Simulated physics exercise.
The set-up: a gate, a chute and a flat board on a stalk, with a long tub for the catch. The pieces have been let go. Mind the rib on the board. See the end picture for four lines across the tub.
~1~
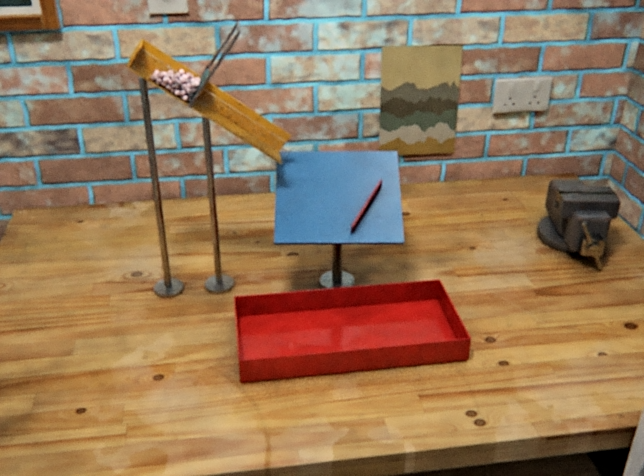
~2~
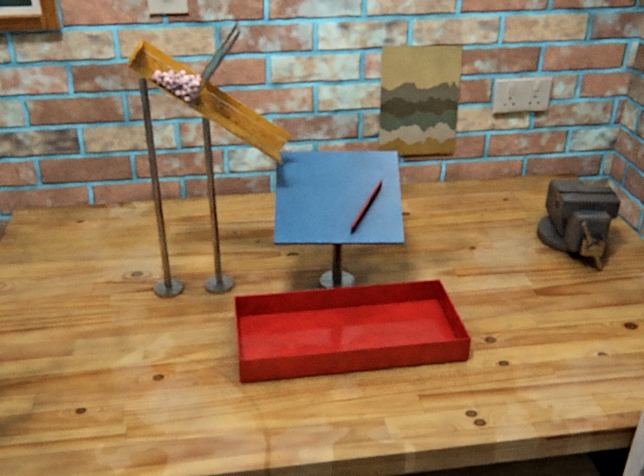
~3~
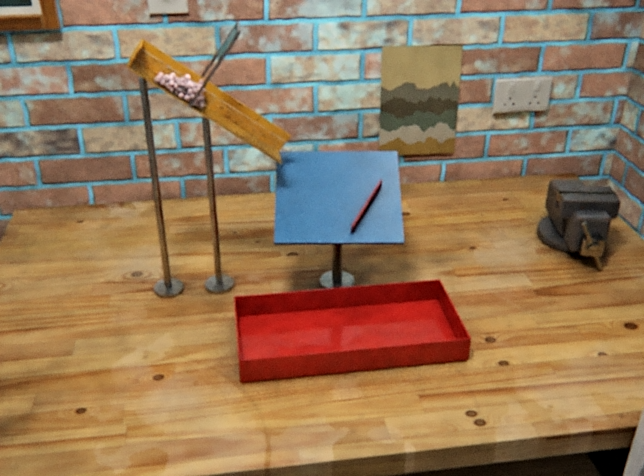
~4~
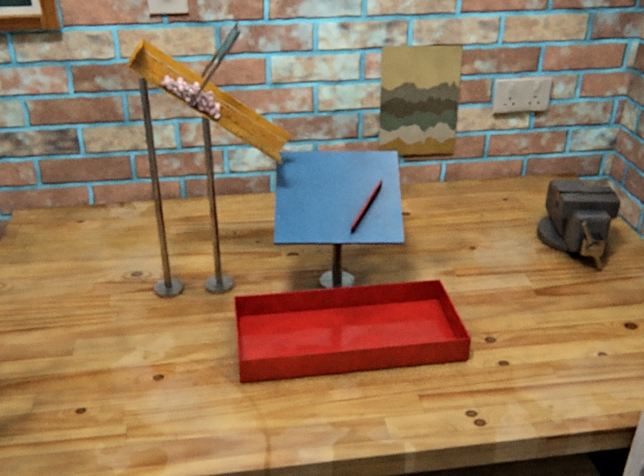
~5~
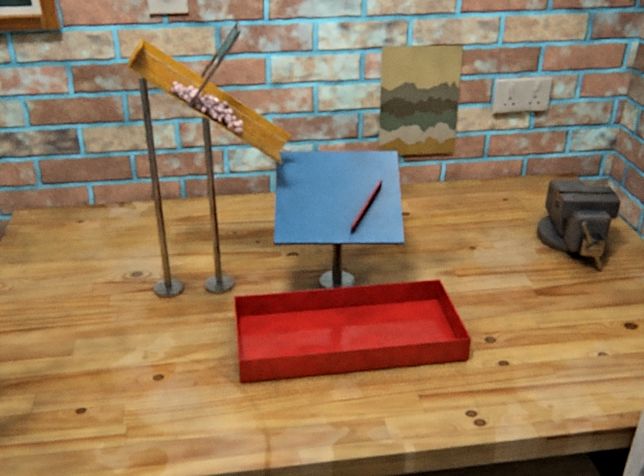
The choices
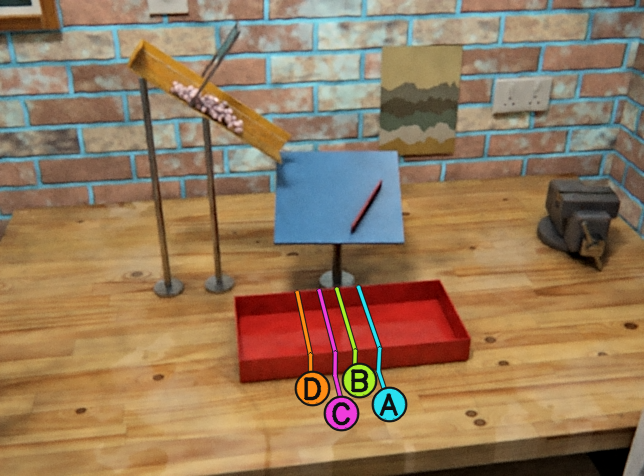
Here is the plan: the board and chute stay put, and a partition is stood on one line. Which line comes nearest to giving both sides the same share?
I would pick line C.
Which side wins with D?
More lands on the right.
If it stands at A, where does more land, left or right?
The left side.
On the marked copy, line A crosses the front rim at (379, 347); line B crosses the front rim at (355, 349); line C crosses the front rim at (335, 351); line D crosses the front rim at (310, 354).
Choosing A, of what is caught, nearly all on the left of the divider, a stray few on the right.
Choosing B, of what is caught, most on the left of the divider, a small part on the right.
Choosing C, of what is caught, about a third on the left of the divider, about two thirds on the right.
Choosing D, of what is caught, a stray few on the left of the divider, nearly all on the right.
